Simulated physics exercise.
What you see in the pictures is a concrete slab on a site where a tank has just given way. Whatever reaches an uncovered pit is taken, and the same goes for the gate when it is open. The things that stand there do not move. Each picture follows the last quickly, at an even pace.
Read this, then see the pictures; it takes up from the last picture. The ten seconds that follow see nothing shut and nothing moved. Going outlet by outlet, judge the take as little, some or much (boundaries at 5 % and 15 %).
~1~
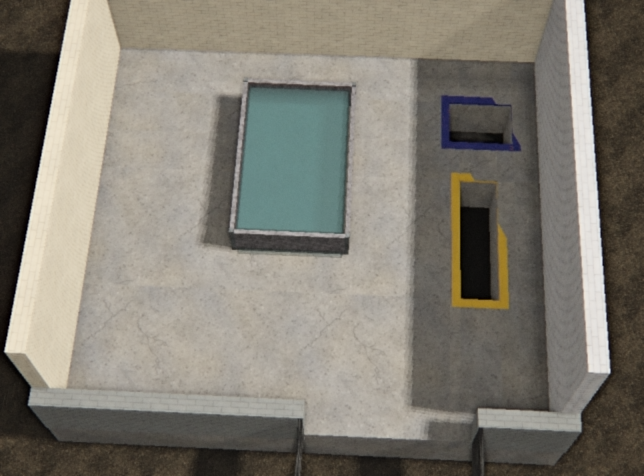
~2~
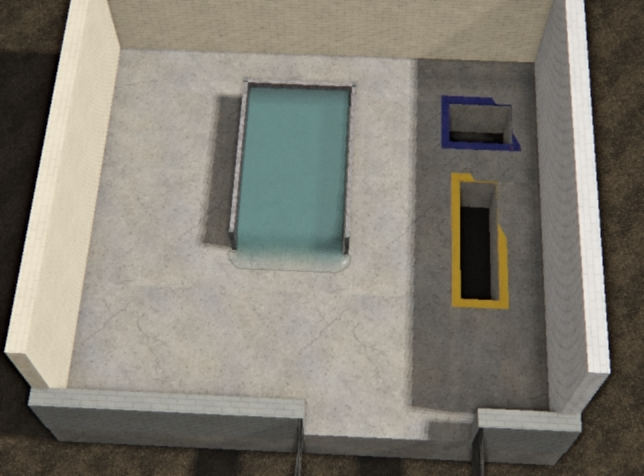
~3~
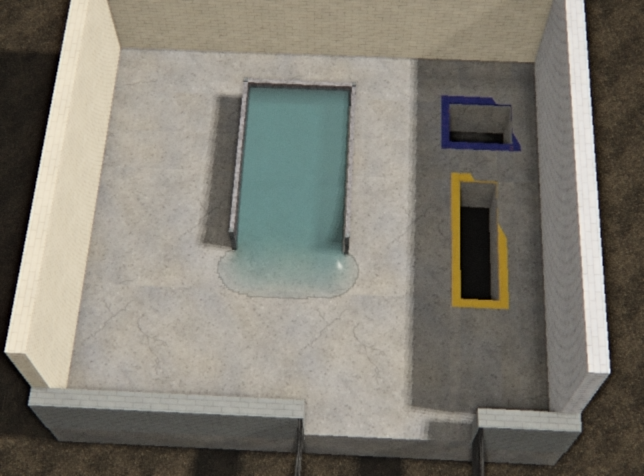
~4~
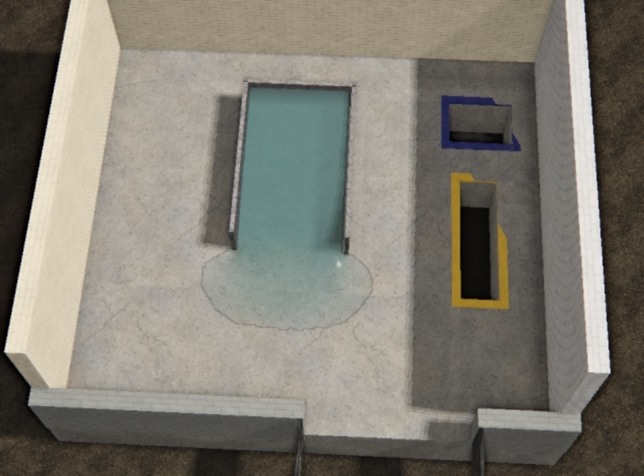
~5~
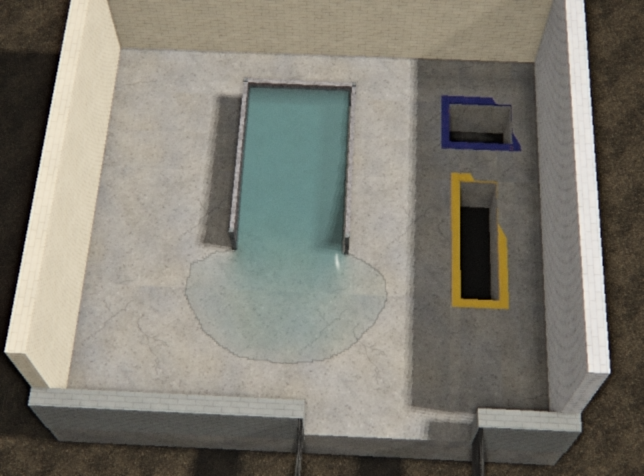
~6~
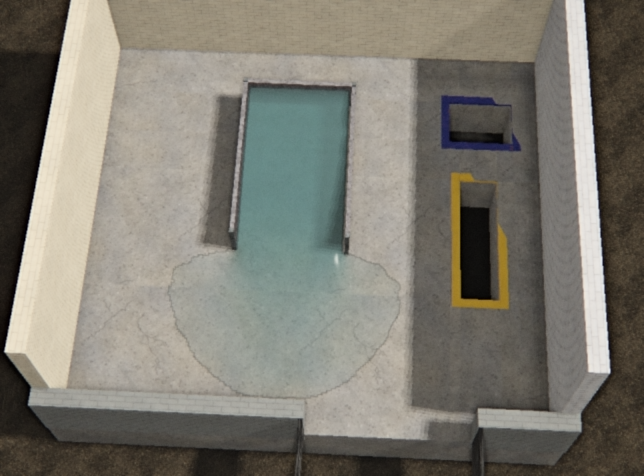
My judgement: The gate ends up with much, the blue pit ends up with little, the yellow pit ends up with little.
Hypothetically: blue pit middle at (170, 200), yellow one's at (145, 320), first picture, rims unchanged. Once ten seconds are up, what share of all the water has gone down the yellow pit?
Yellow: 35 %.
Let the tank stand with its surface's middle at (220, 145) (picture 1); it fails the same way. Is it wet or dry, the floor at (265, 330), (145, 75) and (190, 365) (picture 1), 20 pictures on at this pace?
One after the other: Under water, no water, flooded.
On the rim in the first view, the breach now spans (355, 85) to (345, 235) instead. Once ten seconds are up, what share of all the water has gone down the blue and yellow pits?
Blue takes 30 in a hundred, yellow takes 45 in a hundred.
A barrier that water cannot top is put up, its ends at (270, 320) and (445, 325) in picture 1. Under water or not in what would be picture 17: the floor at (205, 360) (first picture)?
Finding: Waterlogged.
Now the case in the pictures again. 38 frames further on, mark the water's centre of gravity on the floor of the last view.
Near (227, 270) in the last view.
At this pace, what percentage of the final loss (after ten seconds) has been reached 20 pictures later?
Approximately 50 %.
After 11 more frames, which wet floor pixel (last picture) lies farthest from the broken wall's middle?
At roughly (65, 405).
A moment on, water covers 25 % of the floor; the gate 1 %, the blue pit 0 %, the yellow pit 0 %.
Next, water covers 30 % of the floor; the gate 7 %, the blue pit 0 %, the yellow pit 0 %.
Then, water covers 35 % of the floor; the gate 19 %, the blue pit 0 %, the yellow pit 0 %.
Later, water covers 60 % of the floor; the gate 31 %, the blue pit 0 %, the yellow pit 0 %.
In the end, water covers 70 % of the floor; the gate 37 %, the blue pit 0 %, the yellow pit 1 %.
